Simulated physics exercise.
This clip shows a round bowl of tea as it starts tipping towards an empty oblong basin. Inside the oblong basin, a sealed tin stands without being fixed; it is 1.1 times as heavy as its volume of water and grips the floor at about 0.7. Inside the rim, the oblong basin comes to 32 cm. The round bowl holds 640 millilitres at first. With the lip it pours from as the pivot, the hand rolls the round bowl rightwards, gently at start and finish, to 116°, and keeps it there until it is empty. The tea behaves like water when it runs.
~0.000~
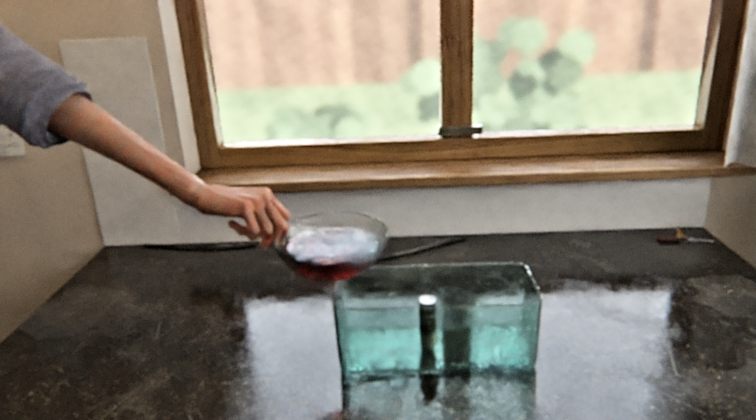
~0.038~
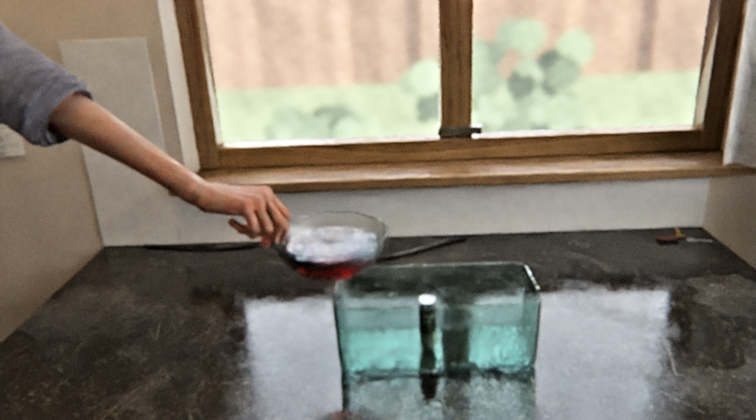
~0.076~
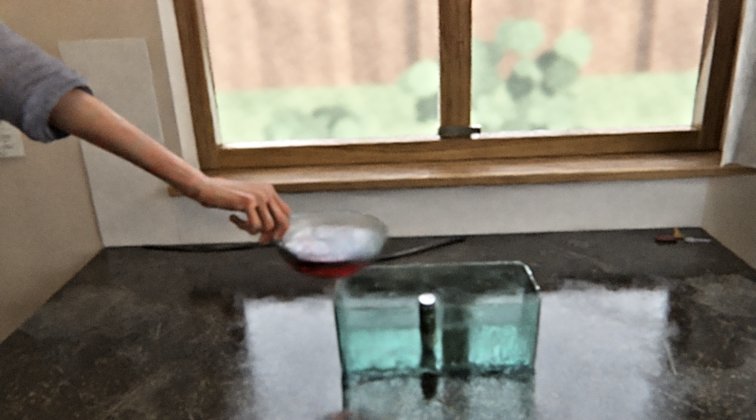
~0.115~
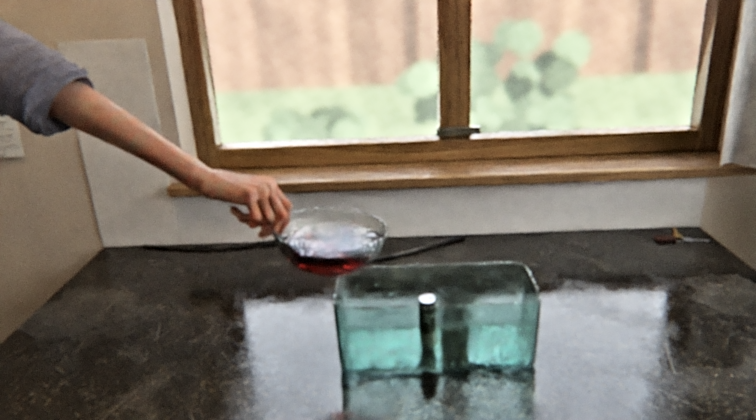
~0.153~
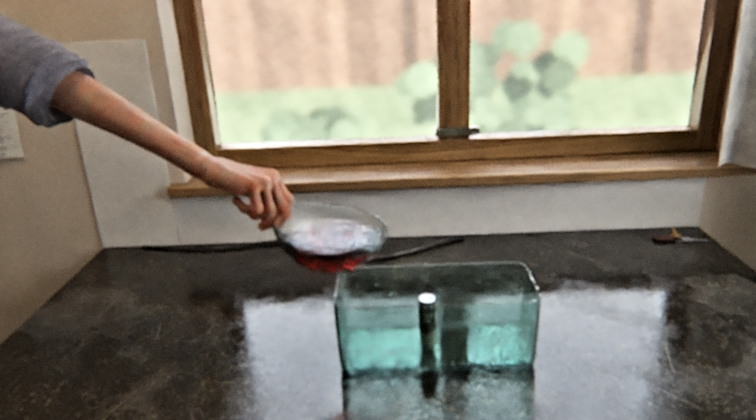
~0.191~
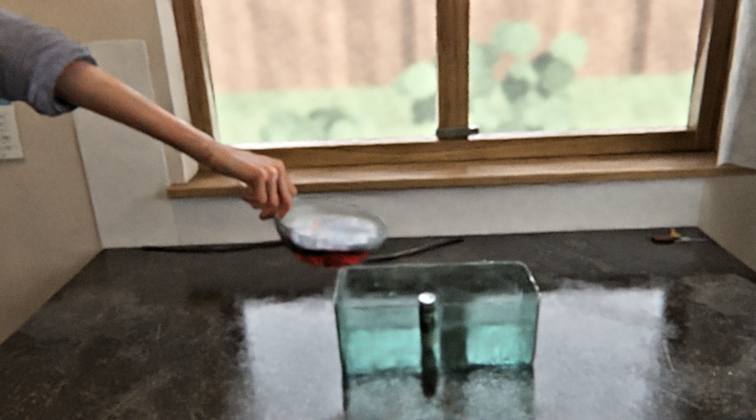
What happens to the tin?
Looks like it can't take it.
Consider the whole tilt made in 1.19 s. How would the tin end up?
The tin stays on its base.
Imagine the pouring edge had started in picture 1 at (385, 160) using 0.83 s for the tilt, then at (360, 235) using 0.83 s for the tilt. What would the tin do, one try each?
Try 1: Tipped over; try 2: Still standing.
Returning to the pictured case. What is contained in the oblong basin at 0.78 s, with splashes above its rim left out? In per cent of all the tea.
98 per cent, give or take a little.
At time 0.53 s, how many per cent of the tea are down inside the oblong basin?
About 14%.
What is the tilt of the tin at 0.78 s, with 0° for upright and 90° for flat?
Lean: Around 5° from upright.
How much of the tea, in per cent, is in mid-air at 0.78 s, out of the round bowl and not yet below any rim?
Around 3 per cent of the liquid is in flight.
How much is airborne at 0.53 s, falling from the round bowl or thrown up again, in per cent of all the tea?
Some 58 per cent.
After 0.53 s the tilt is 83° and 28 per cent is still to pour; the tin stands where it began.
After 0.78 s the tilt is 115° and 0 per cent is still to pour; the tin stands 1 cm from where it began.
After 1.04 s the tilt is 116° and 0 per cent is still to pour; the tin lies on its side.
After 1.33 s the tilt is 116° and 0 per cent is still to pour; the tin lies on its side.
In the end the tin lies on its side.
